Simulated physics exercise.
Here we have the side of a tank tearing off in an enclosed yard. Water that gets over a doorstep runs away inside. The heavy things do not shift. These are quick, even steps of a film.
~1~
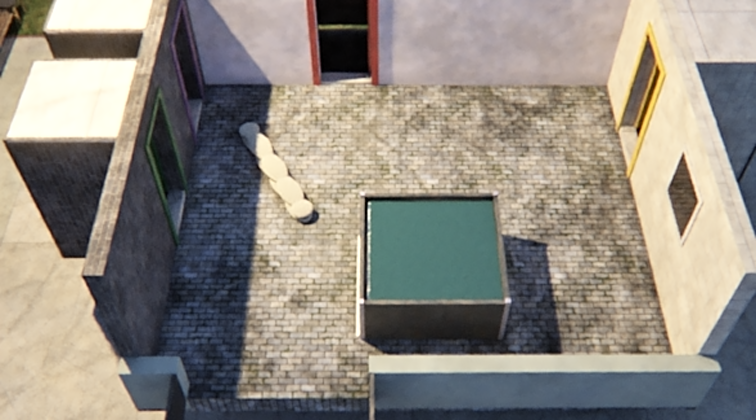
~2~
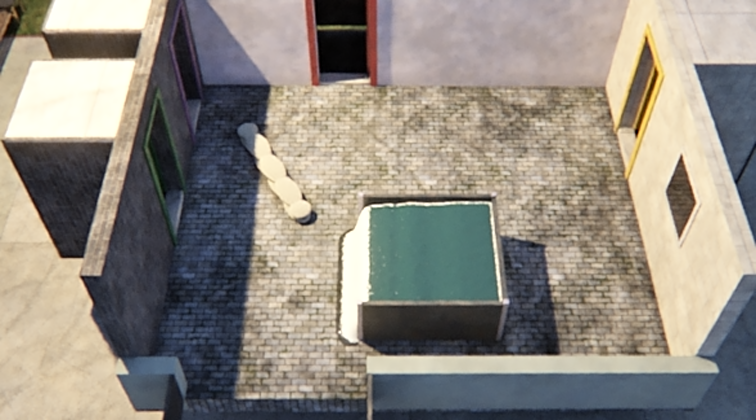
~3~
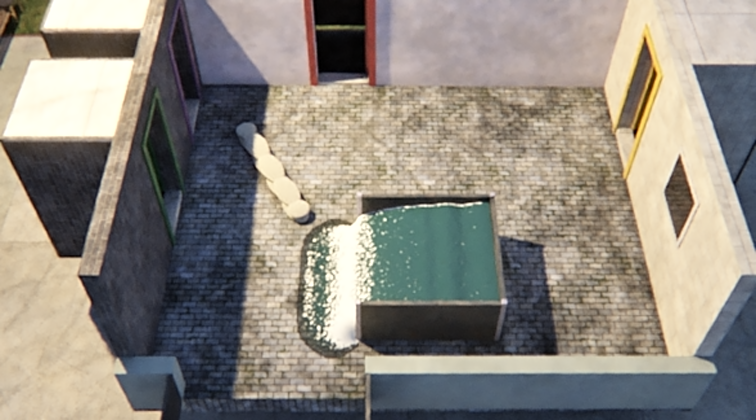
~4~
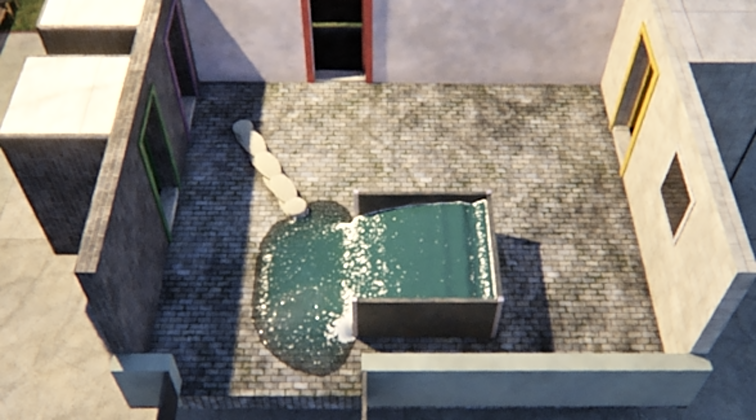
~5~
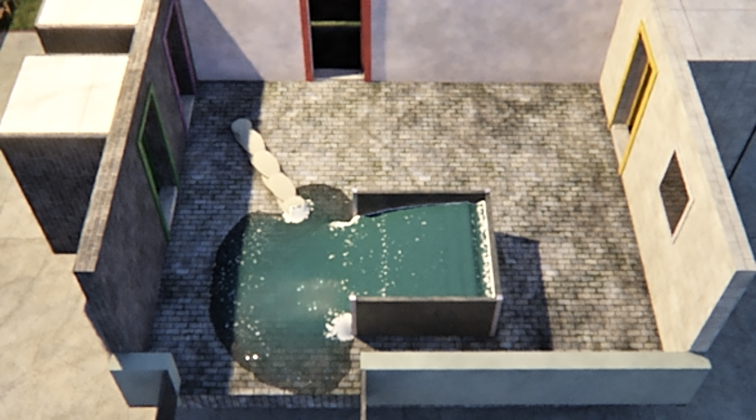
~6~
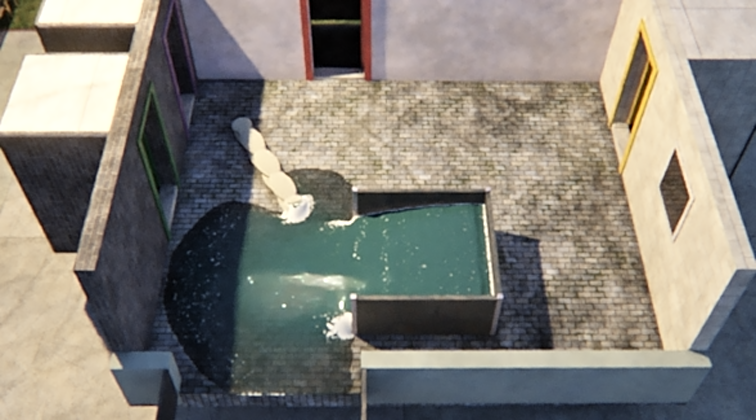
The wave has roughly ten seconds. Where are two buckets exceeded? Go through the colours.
In the end: The yellow door stays under that; the green door takes more than that; the purple door takes more than that; the red door stays under that.
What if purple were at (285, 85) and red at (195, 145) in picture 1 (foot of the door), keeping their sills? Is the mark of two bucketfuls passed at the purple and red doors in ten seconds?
My reading: The purple one lets more in, the red one goes over.
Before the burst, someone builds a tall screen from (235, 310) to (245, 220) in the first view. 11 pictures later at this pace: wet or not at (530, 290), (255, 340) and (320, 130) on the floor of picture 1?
In turn: Clear, awash, under water.
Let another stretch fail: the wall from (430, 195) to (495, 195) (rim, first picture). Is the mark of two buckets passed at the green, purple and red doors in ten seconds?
The green one takes less; the purple one lets more in; the red one passes that mark.
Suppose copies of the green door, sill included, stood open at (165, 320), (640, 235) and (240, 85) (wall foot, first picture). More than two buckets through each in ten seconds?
One after the other: Is over, holds, lets more in.
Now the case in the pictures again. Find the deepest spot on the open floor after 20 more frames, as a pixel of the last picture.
Around (196, 92).
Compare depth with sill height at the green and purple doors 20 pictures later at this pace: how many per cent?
Roughly 130 per cent, then 140 per cent.
A moment on, water covers 30 % of the floor; the yellow door not reached, the green door over two buckets in, the purple door not reached, the red door not reached.
Next, water covers 40 % of the floor; the yellow door not reached, the green door far over two buckets in, the purple door wet at the sill, nothing in, the red door not reached.
Then, water covers 40 % of the floor; the yellow door not reached, the green door far over two buckets in, the purple door wet at the sill, nothing in, the red door wet at the sill, nothing in.
Later, water covers 65 % of the floor; the yellow door not reached, the green door far over two buckets in, the purple door over two buckets in, the red door under two buckets in.
In the end, water covers 85 % of the floor; the yellow door wet at the sill, nothing in, the green door far over two buckets in, the purple door over two buckets in, the red door under two buckets in.
